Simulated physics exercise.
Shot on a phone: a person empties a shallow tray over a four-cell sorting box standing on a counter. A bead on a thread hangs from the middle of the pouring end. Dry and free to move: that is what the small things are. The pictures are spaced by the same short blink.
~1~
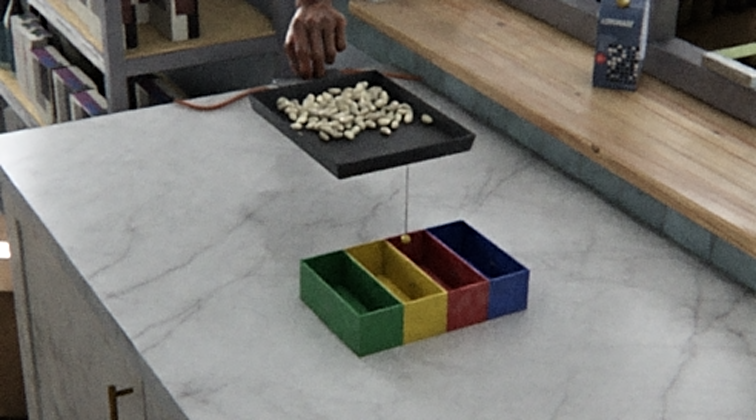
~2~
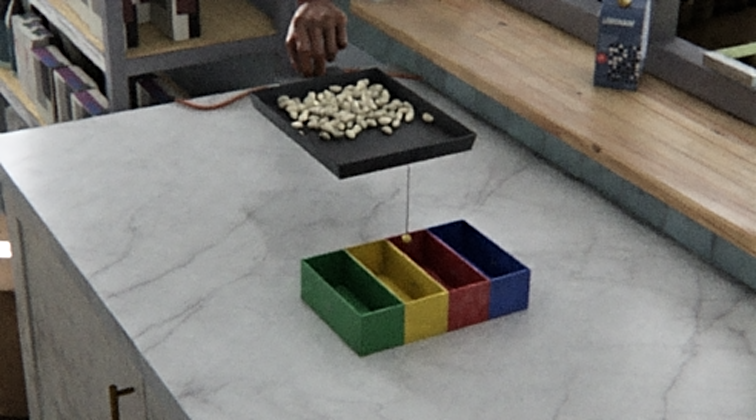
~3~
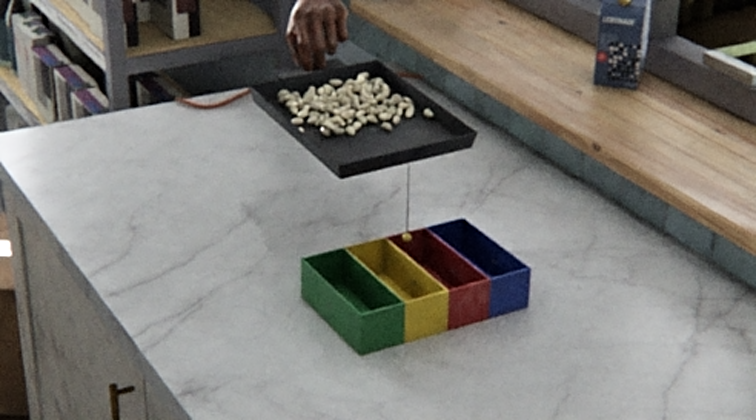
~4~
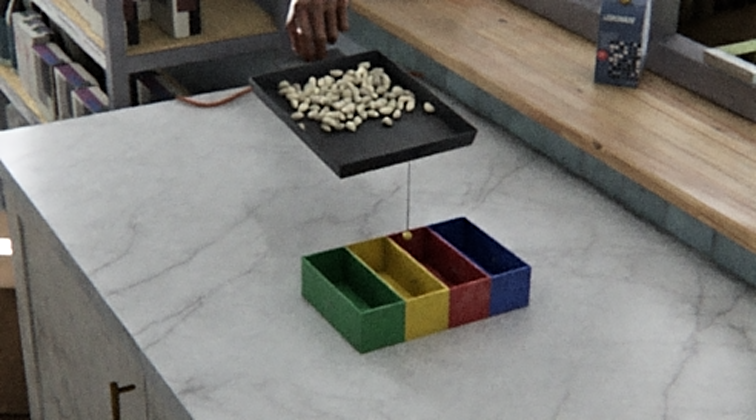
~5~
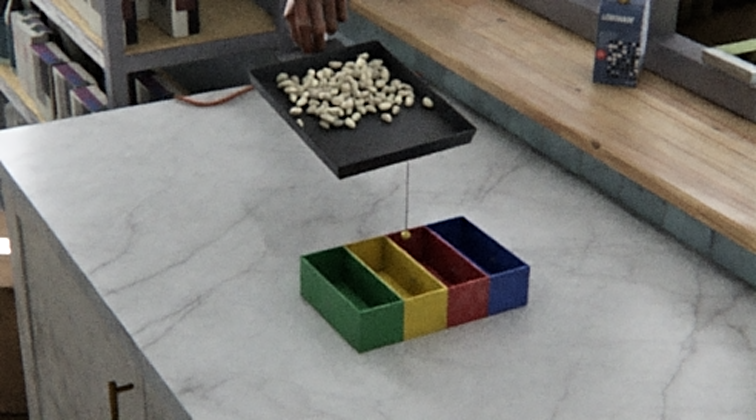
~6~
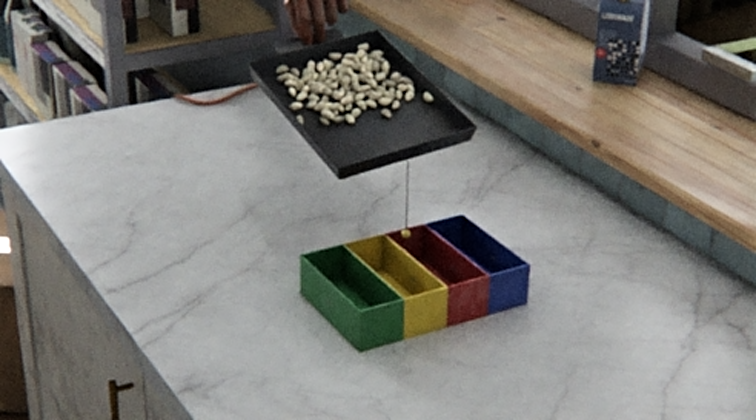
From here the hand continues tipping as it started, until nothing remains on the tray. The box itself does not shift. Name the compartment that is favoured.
Green.
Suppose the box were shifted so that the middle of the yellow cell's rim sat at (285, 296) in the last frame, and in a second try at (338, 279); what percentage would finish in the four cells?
You'd see roughly 90 per cent first and roughly 100 per cent second.
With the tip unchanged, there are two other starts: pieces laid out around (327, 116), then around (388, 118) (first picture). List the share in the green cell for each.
It would be roughly 70 per cent for the first and roughly 50 per cent for the second.
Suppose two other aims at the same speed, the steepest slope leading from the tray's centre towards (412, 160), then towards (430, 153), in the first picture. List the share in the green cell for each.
0 % and 0 %.
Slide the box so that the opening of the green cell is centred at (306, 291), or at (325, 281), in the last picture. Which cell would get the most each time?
The first time it is the yellow cell; the second time it is the yellow one.
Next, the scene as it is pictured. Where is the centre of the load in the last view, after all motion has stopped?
Close to (360, 308) in the last picture.
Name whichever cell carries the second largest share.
Next in line is yellow.
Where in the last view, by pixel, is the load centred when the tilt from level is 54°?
Somewhere near pixel (365, 137).
Soon after the last picture, tray tipped steeply; nearly all on the tray; a stray few in the green cell; a stray few in the yellow cell.
A little later, tray tipped right over; about two thirds on the tray; a small part in the green cell; a small part in the yellow cell; a small part falling or outside the box.
Later still, tray tipped past a quarter turn; about two thirds in the green cell; about a quarter in the yellow cell; a stray few in the red cell; a stray few falling or outside the box.
At rest, tray tipped past a quarter turn; about two thirds in the green cell; about a quarter in the yellow cell; a stray few in the red cell; none in the blue cell; a stray few outside the box.
